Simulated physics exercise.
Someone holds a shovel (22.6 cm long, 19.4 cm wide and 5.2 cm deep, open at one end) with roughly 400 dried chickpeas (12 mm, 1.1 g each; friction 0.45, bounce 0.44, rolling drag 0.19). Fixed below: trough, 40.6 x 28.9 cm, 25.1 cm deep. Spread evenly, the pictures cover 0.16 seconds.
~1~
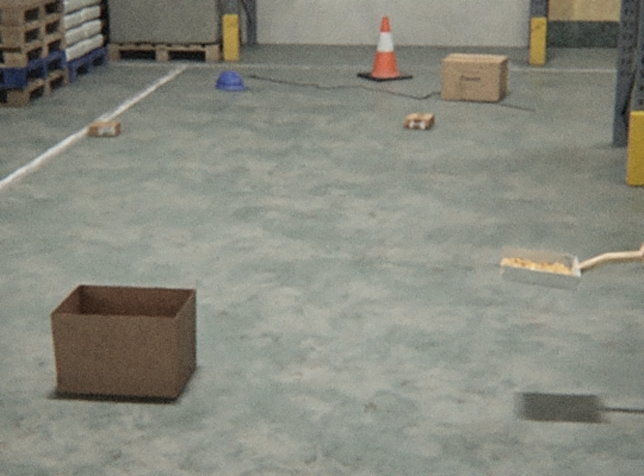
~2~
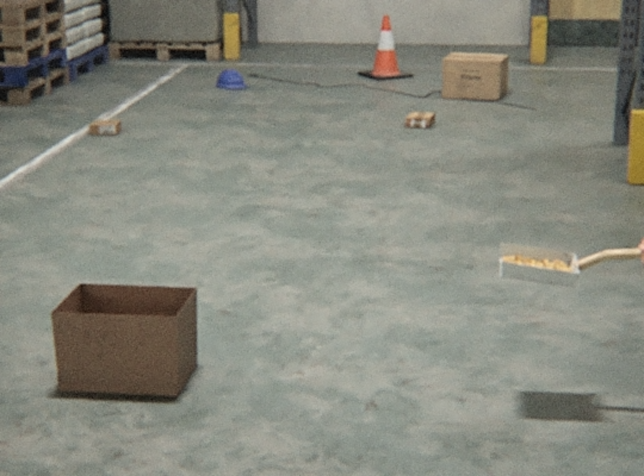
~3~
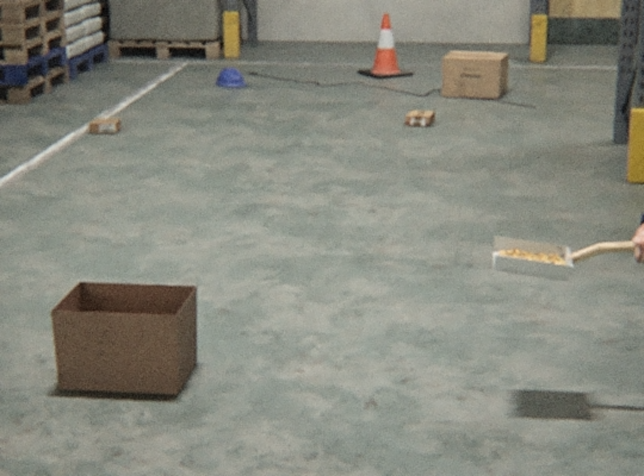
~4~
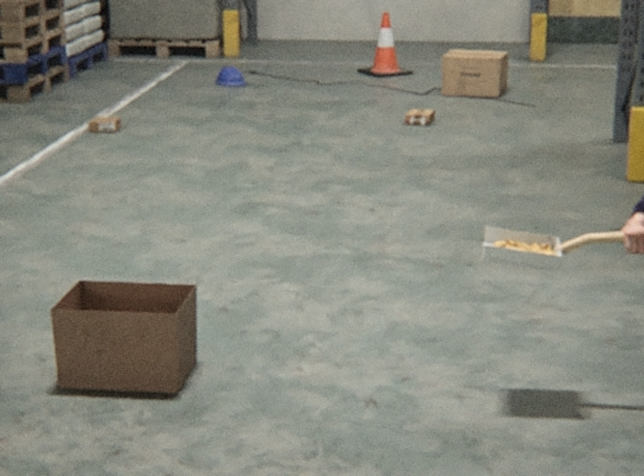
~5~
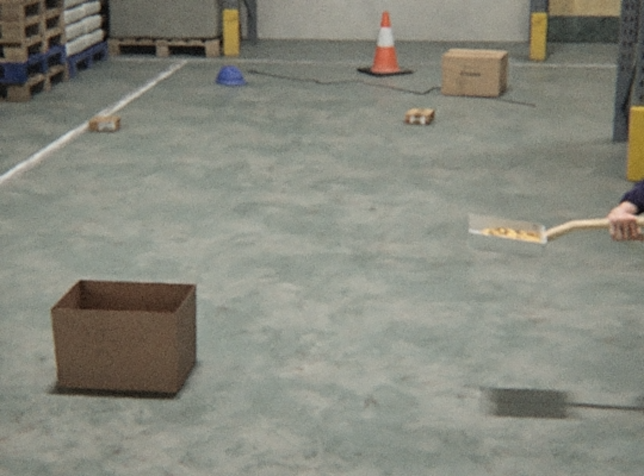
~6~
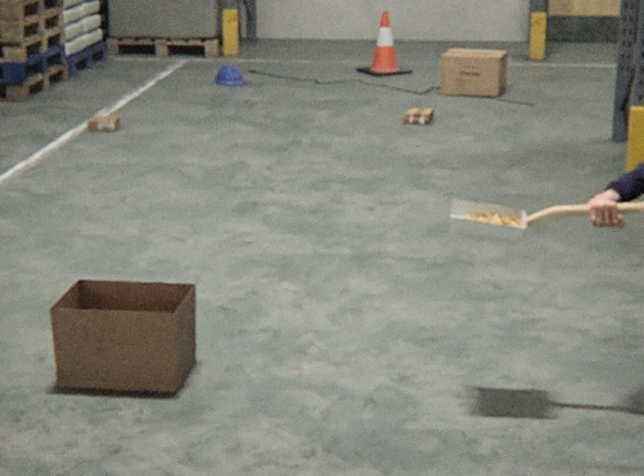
To begin with, a small shovel heaped with dried chickpeas hovers at the right above a grey warehouse floor, with an open brown box at the lower left. A hand gripping the handle then comes into view, followed by a dark sleeve, as the shovel moves gradually leftward and upward.
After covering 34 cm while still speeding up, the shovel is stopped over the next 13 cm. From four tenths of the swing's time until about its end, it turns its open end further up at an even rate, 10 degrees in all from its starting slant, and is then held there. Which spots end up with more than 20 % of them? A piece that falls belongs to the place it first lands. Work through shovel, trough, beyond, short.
In the end shovel: Will amass a fifth or less; trough: Will amass more than a fifth; beyond: Will amass more than a fifth; short: Will amass a fifth or less.
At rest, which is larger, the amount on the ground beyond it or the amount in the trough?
Larger share at rest: On the ground beyond it.
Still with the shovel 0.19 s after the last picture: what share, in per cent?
Remaining share: Some 0 per cent.
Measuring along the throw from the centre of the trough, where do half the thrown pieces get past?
About 45 cm beyond it.
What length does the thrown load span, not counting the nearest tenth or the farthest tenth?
Length: Approx. 70 cm.
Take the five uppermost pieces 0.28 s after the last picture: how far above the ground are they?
Estimated height: Roughly 90 centimetres.
Then, 0.10 s after the last picture, tilt 14 degrees; shovel 85 %, in the air 15 %; middle of all pieces near (415, 169).
Then, 0.19 s after the last picture, tilt 17 degrees; in the air 100 %; middle of all pieces near (341, 141).
Then, 0.28 s after the last picture, tilt 17 degrees; in the air 100 %; middle of all pieces near (268, 138).
Then, 0.36 s after the last picture, tilt 17 degrees; in the air 100 %; middle of all pieces near (206, 156).
In the end, shovel 0 %, trough 40 %, beyond 55 %, short 0 %.
